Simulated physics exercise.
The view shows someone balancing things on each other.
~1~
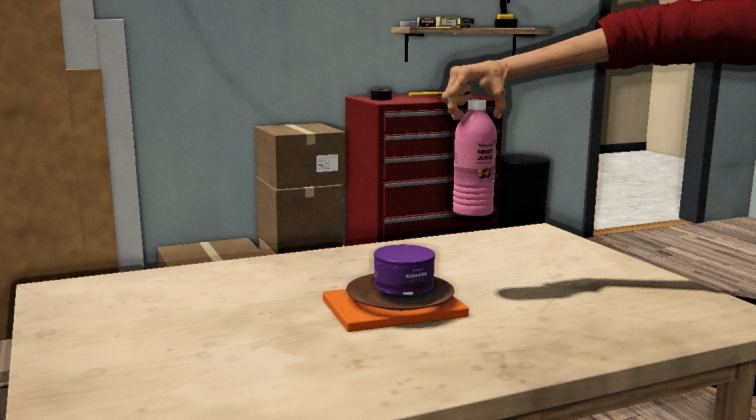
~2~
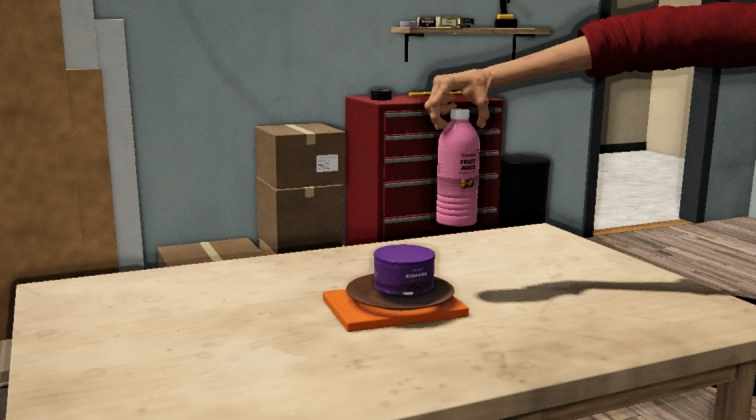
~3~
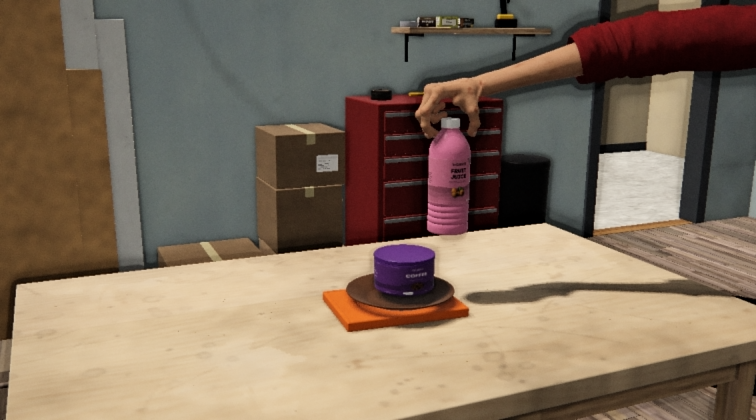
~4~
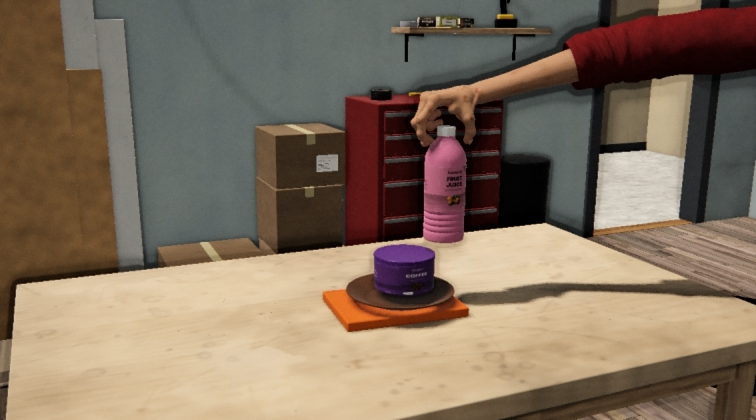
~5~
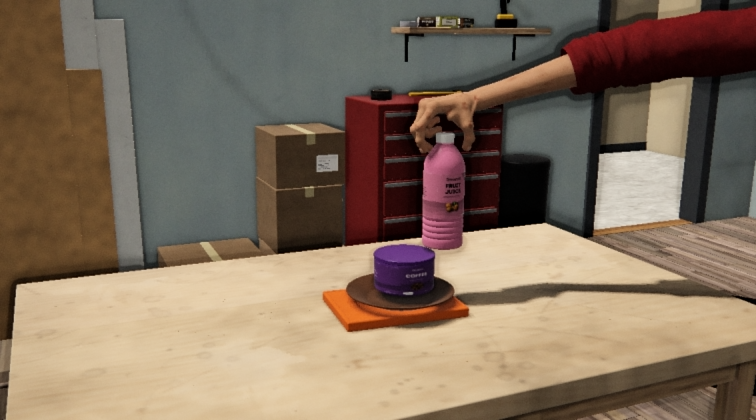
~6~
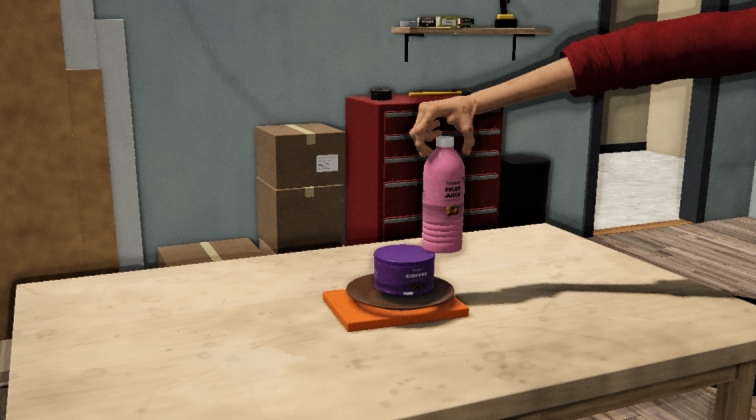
We see a purple tub on a dark plate atop an orange tray on a table, while a hand in a red sleeve holds a pink bottle by its top, moving it slightly left and down behind the stack.
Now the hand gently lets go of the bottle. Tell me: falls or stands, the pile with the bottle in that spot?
Honestly, the pile doesn't make it, sadly.
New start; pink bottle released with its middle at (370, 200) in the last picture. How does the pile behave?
Result: Pile toppled.
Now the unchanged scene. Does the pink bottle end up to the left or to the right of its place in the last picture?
Pretty clearly in the rightward direction.
Then, 0.30 s on from there, pink bottle turned 25° from how it was put near (464, 202).
Then, 0.40 s on from there, pink bottle now fallen.
Then, 0.50 s on from there, things are still on the move.
Then, 1.50 s on from there, nothing new.
In the end, fallen, pink bottle; the other 3 unmoved. At the end, from the last picture's camera, pink bottle near (525, 274). The pile comes apart.
